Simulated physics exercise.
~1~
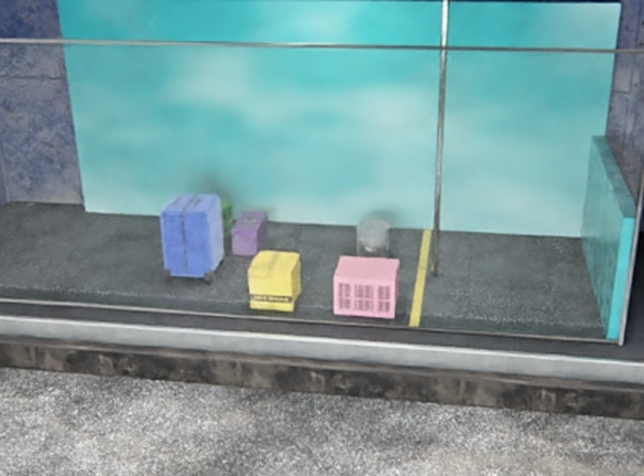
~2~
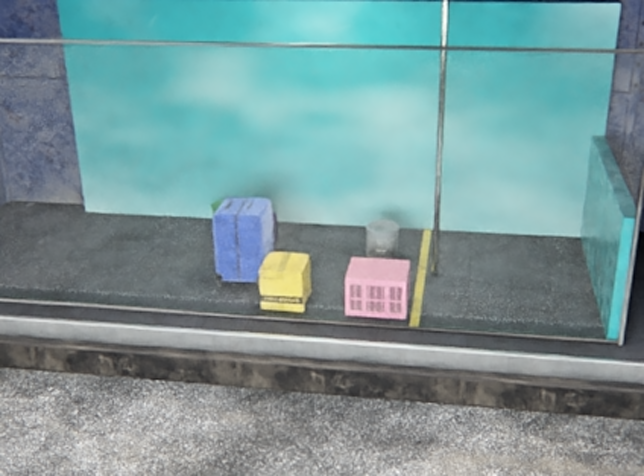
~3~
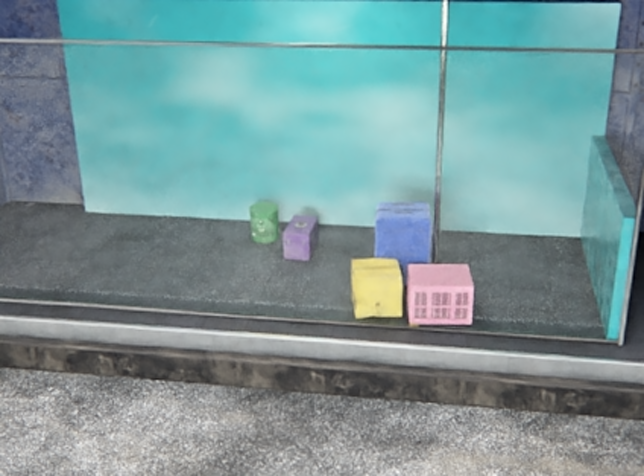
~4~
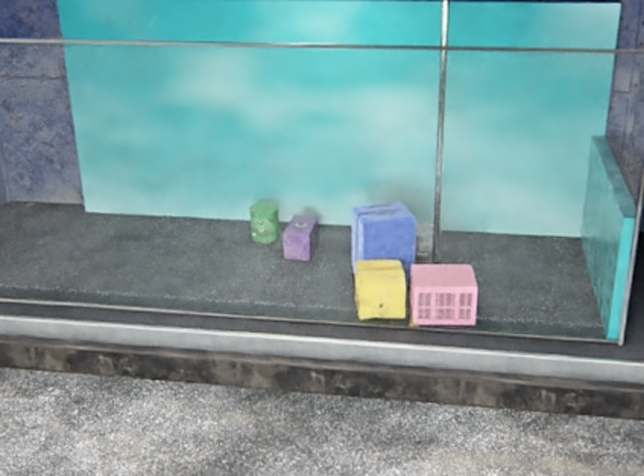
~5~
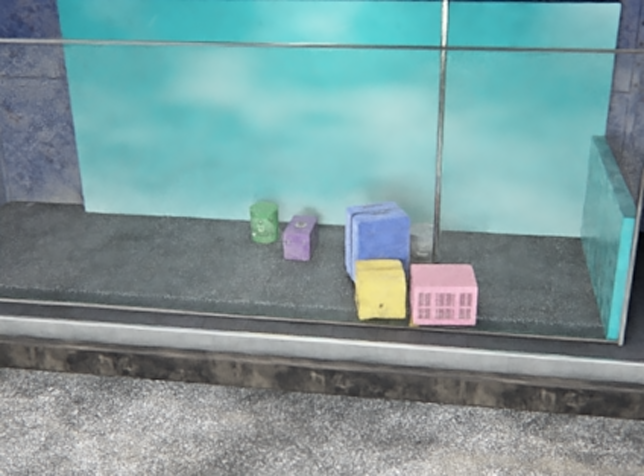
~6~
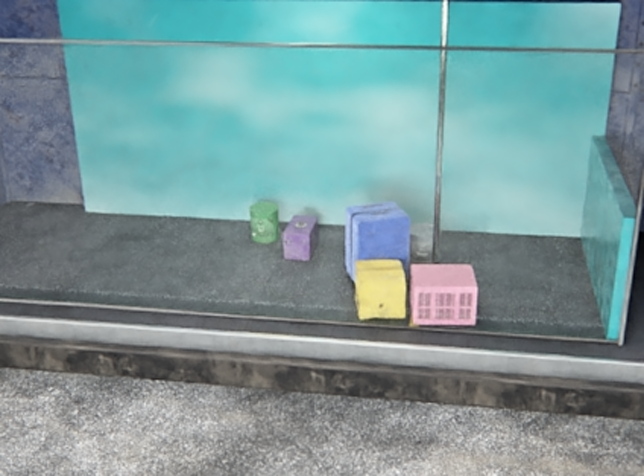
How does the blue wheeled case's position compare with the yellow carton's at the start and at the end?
At the start the blue wheeled case stands to the left of the yellow carton. By the end it is much farther right in the bay, standing directly behind the carton and near the pole.
